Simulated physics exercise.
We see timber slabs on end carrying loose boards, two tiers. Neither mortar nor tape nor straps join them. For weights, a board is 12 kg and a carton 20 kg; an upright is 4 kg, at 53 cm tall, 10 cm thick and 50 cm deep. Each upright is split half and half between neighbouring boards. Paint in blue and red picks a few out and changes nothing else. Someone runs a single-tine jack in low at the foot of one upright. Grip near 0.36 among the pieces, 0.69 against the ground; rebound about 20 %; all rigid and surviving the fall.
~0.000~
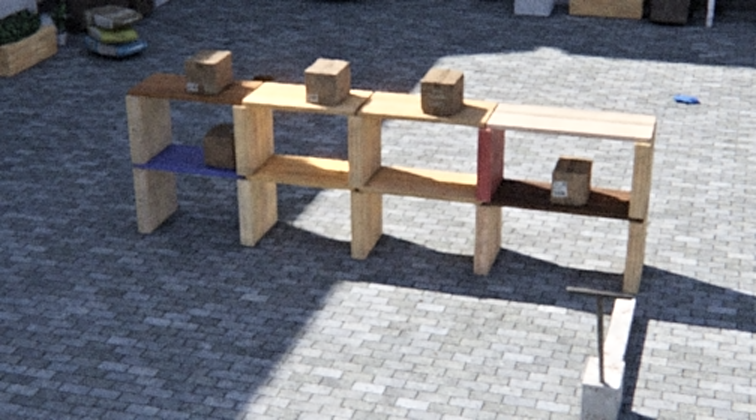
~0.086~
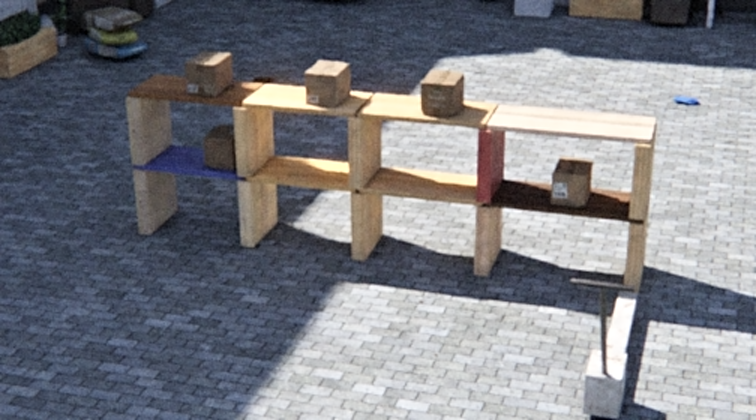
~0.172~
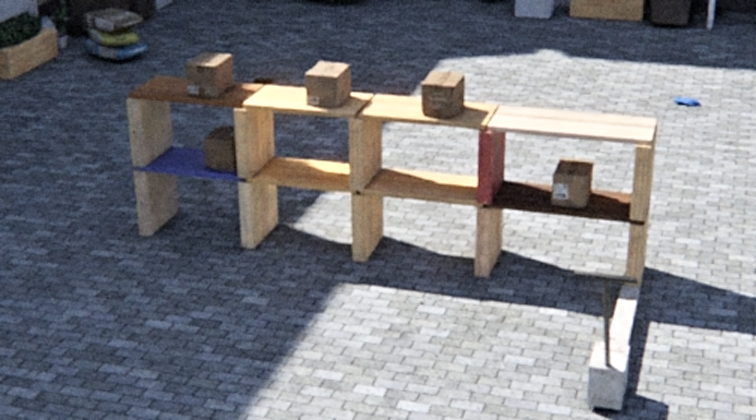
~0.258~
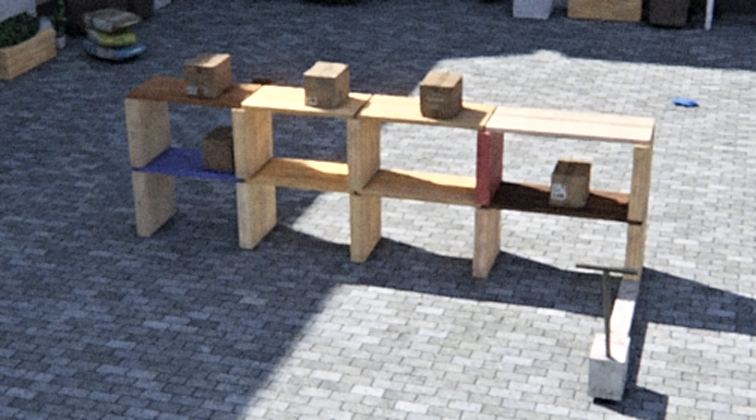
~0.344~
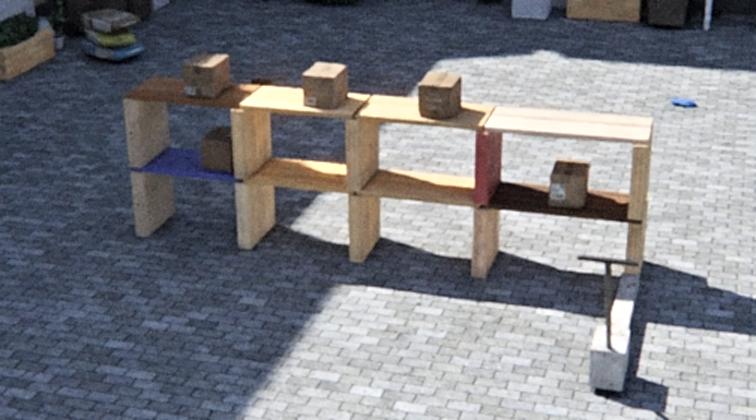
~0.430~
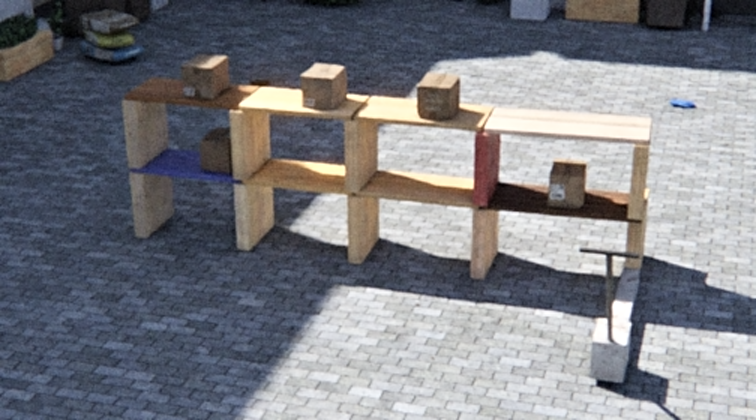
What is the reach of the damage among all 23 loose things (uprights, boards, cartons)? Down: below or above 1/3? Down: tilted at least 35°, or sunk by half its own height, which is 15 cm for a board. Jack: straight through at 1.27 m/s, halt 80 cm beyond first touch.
Below.
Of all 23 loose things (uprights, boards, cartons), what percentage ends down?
Share down: Close to 0 per cent.
After 0.52 s, none of the 23 pieces down, 5 disturbed.
At rest (1.9 s), none of the 23 pieces down, 5 disturbed; red upright unmoved; blue board unmoved. That is 0 per cent. As the last picture would show them, middles, red upright near (488, 157), blue board near (196, 165).
